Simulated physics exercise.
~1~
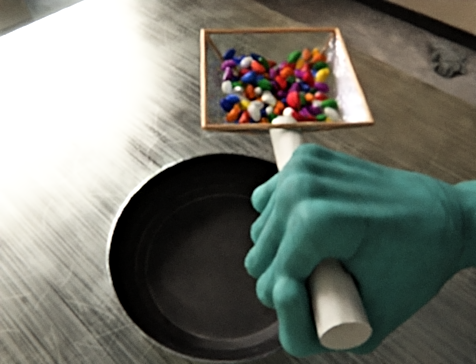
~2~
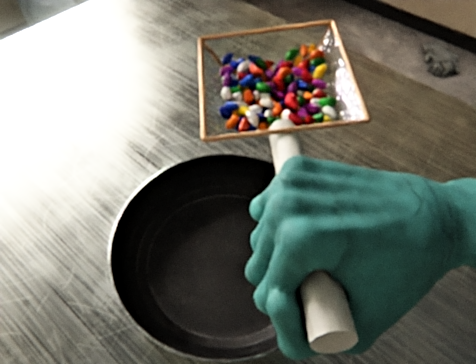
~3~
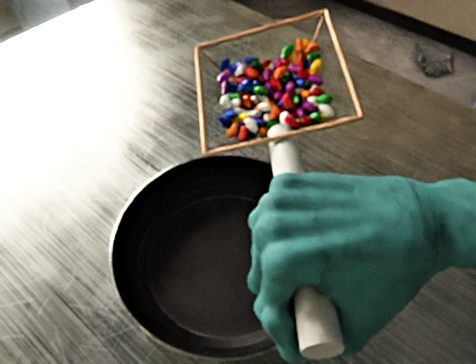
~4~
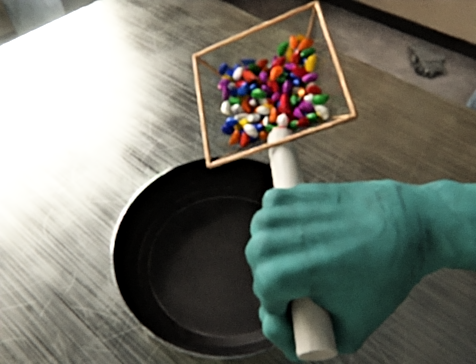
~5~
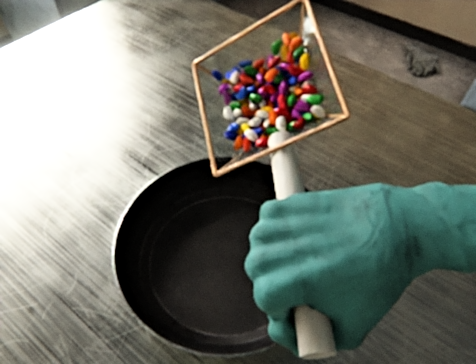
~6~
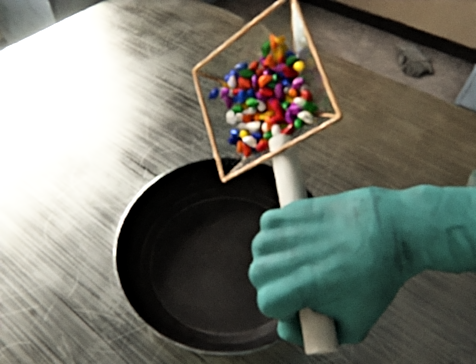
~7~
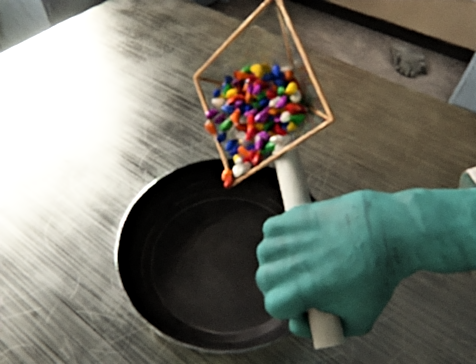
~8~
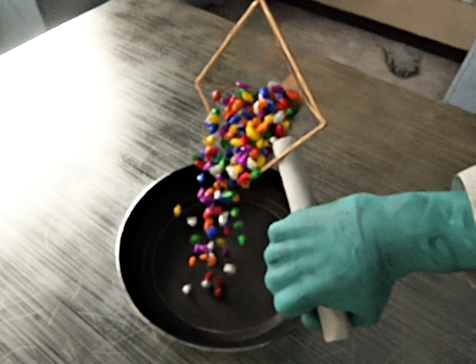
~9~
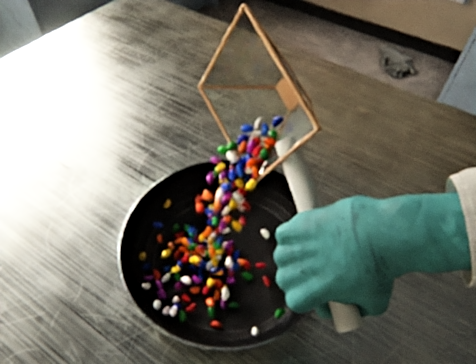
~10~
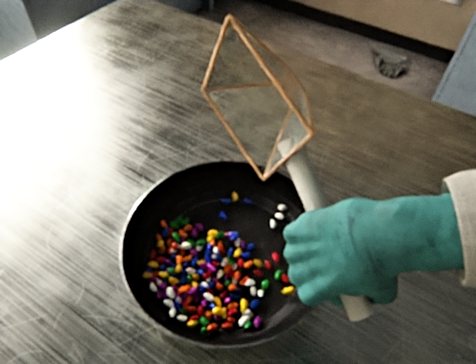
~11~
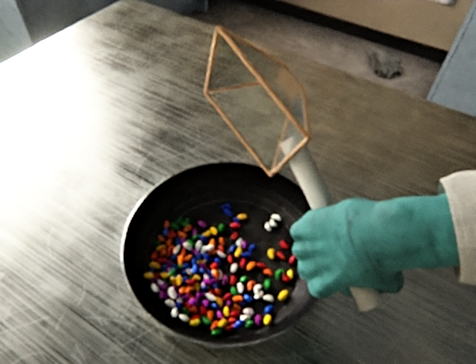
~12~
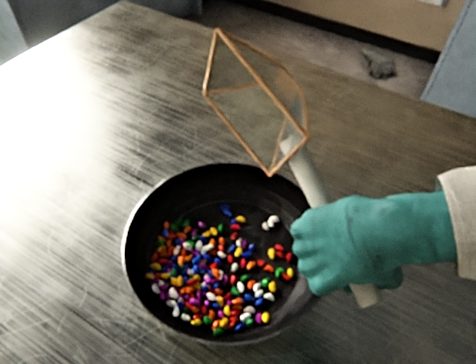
A teal-gloved hand tilting a clear scoop of colourful jelly beans, pouring them all into a dark pan and holding it empty above.
